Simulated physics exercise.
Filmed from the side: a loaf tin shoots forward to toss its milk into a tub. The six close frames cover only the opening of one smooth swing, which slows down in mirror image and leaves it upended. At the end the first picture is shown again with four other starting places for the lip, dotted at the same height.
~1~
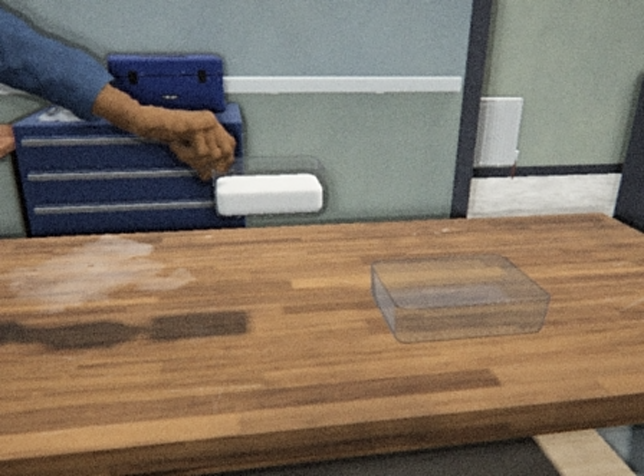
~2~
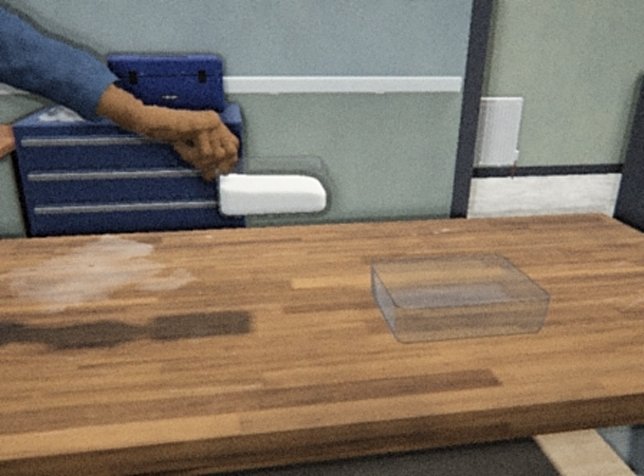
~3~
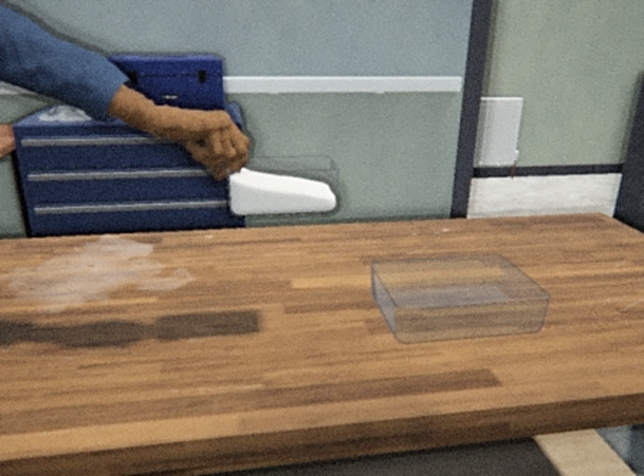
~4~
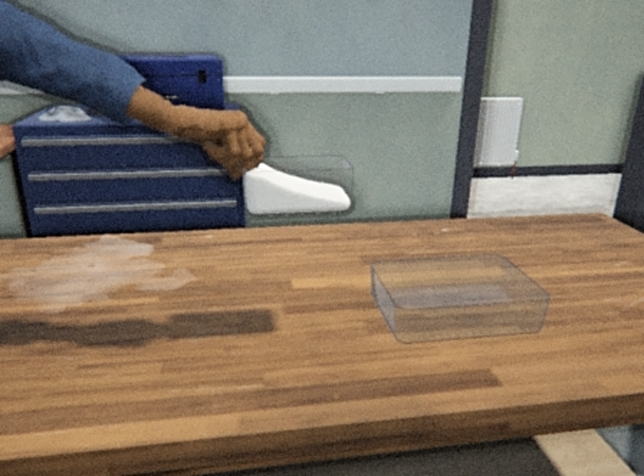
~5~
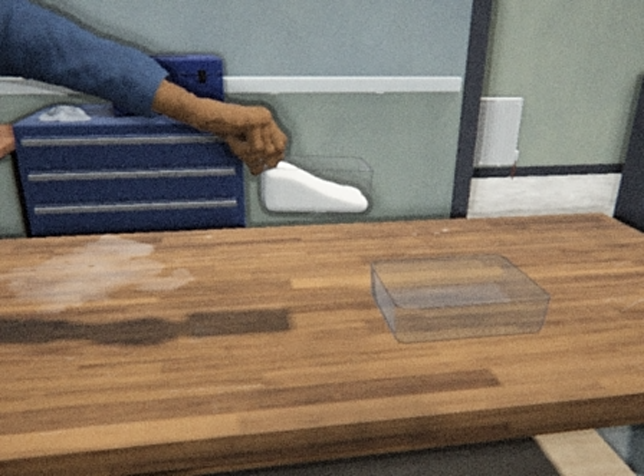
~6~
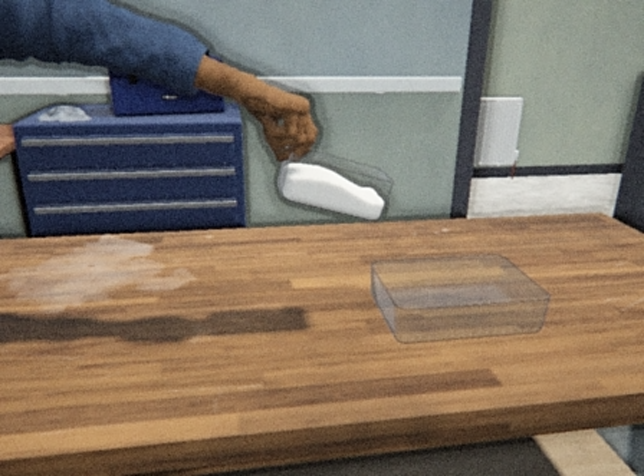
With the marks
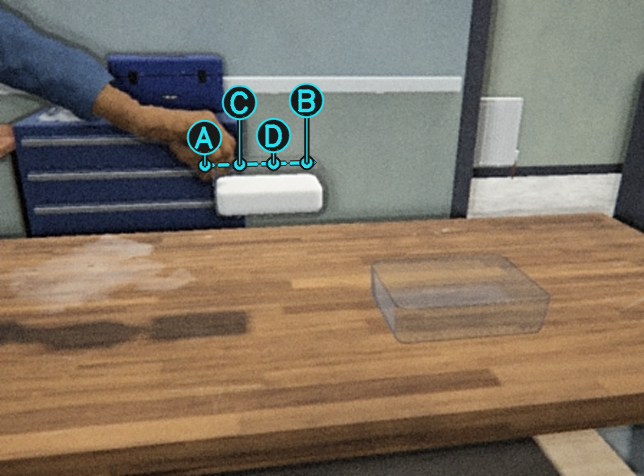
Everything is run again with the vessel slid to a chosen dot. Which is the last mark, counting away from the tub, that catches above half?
Use dot C.
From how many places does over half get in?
Three of them.
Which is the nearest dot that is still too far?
A it is.
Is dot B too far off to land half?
No.
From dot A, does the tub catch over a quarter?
Yes, clearly.
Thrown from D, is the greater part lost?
No.
On the marked copy, A at (204, 165); B at (306, 162); C at (239, 164); D at (273, 163).
Choosing A, about 32 % lands in the tub, 62 % falls short and 6 % goes beside or beyond.
Choosing B, about 69 % lands in the tub, 5 % falls short and 26 % goes beside or beyond.
Choosing C, about 66 % lands in the tub, 23 % falls short and 11 % goes beside or beyond.
Choosing D, about 68 % lands in the tub, 16 % falls short and 16 % goes beside or beyond.
